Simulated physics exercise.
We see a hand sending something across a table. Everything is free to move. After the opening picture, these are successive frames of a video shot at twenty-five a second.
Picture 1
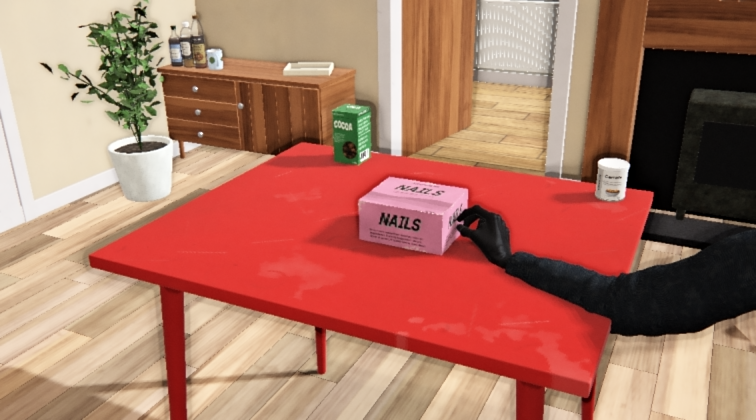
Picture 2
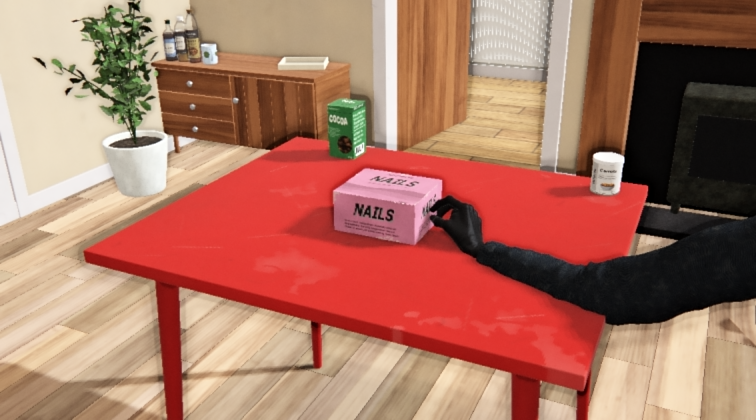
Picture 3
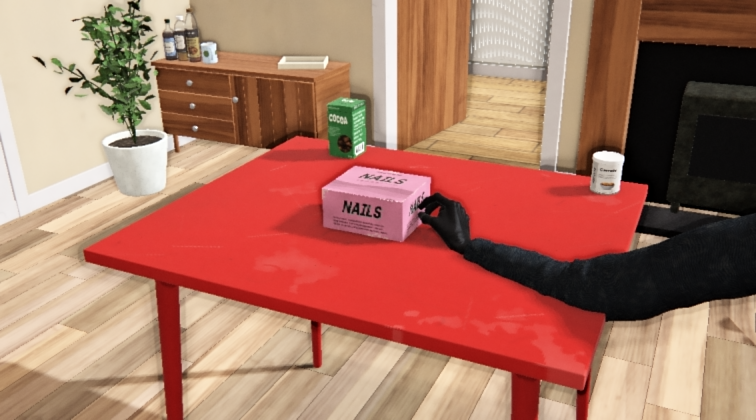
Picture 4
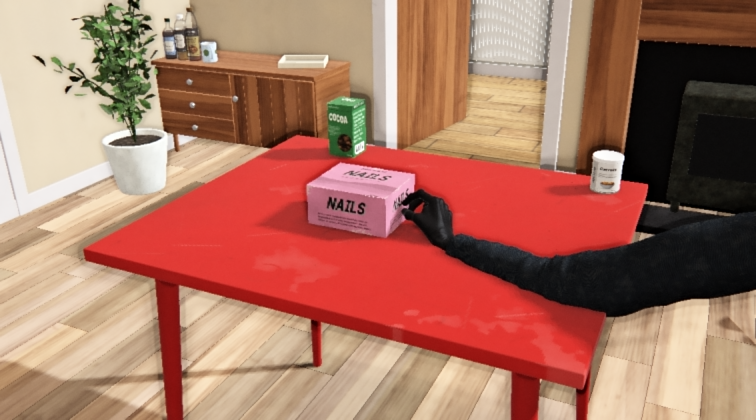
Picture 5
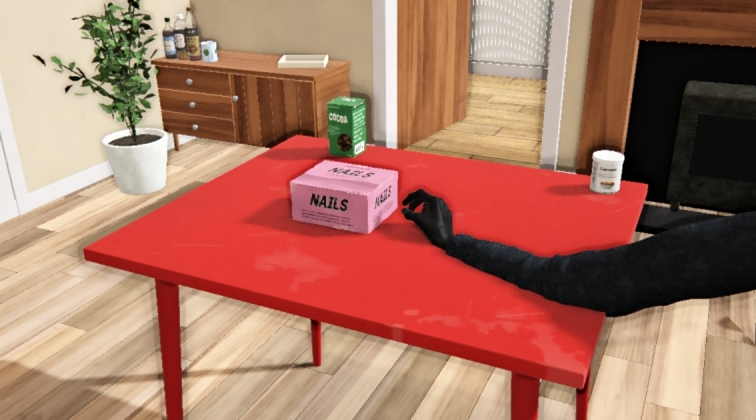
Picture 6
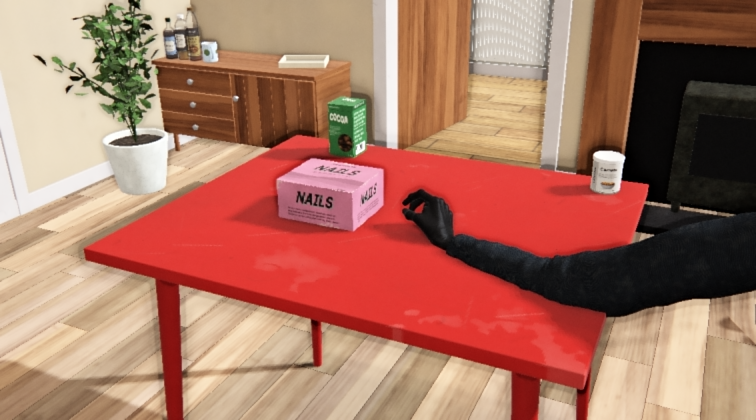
In a room with a fireplace and a potted plant, a black-gloved hand pushed a pink box of nails leftward across a red table, then stayed back while the box slid a little farther left.
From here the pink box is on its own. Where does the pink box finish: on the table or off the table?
The pink box is still on the table.
Then, 0.10 s past the last view, pink box displaced about its own width near (303, 188).
Then, 0.20 s past the last view, pink box displaced about its own width near (285, 185).
Then, 0.30 s past the last view, pink box displaced about its own width near (277, 183).
Finally, moved from the start, pink box. Final places as the last picture's camera would see them, pink box near (276, 183).
